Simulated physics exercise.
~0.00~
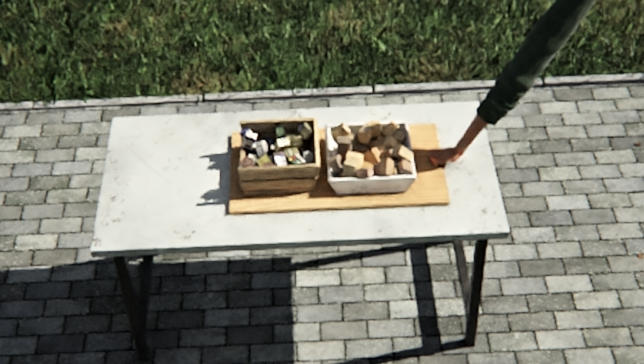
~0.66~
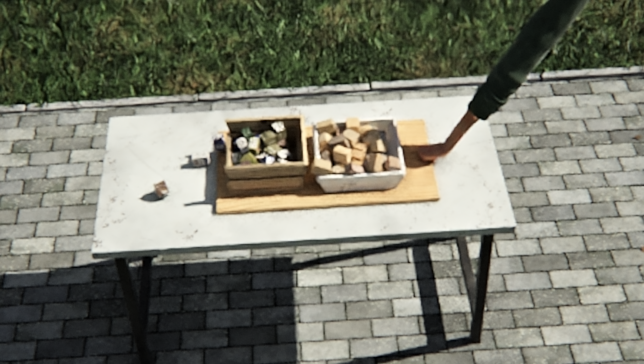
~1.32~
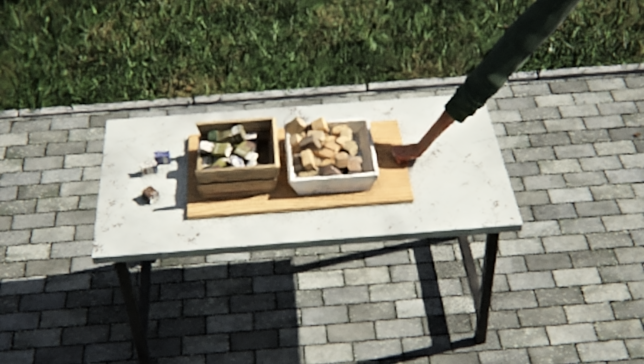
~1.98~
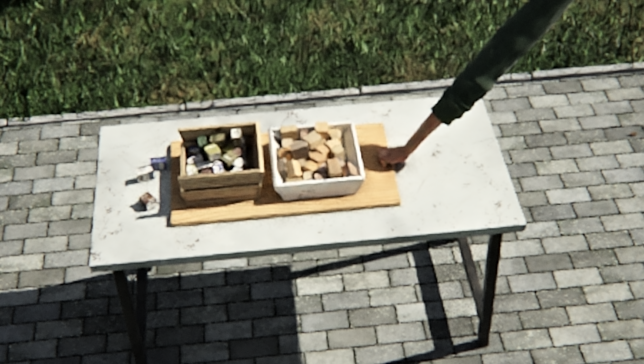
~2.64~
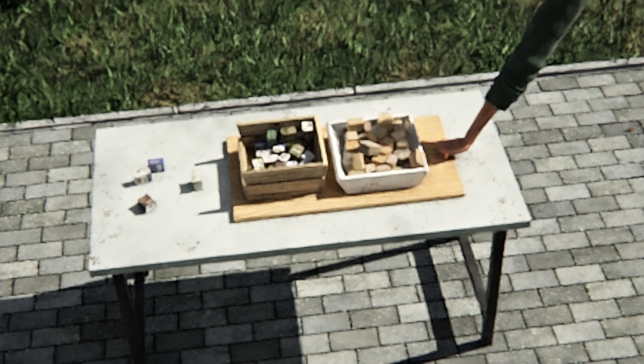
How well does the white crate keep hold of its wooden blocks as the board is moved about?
It keeps them well, losing fewer than one in six. It still looks full at the end, and the few spilled pieces lie over on the wooden crate's side.
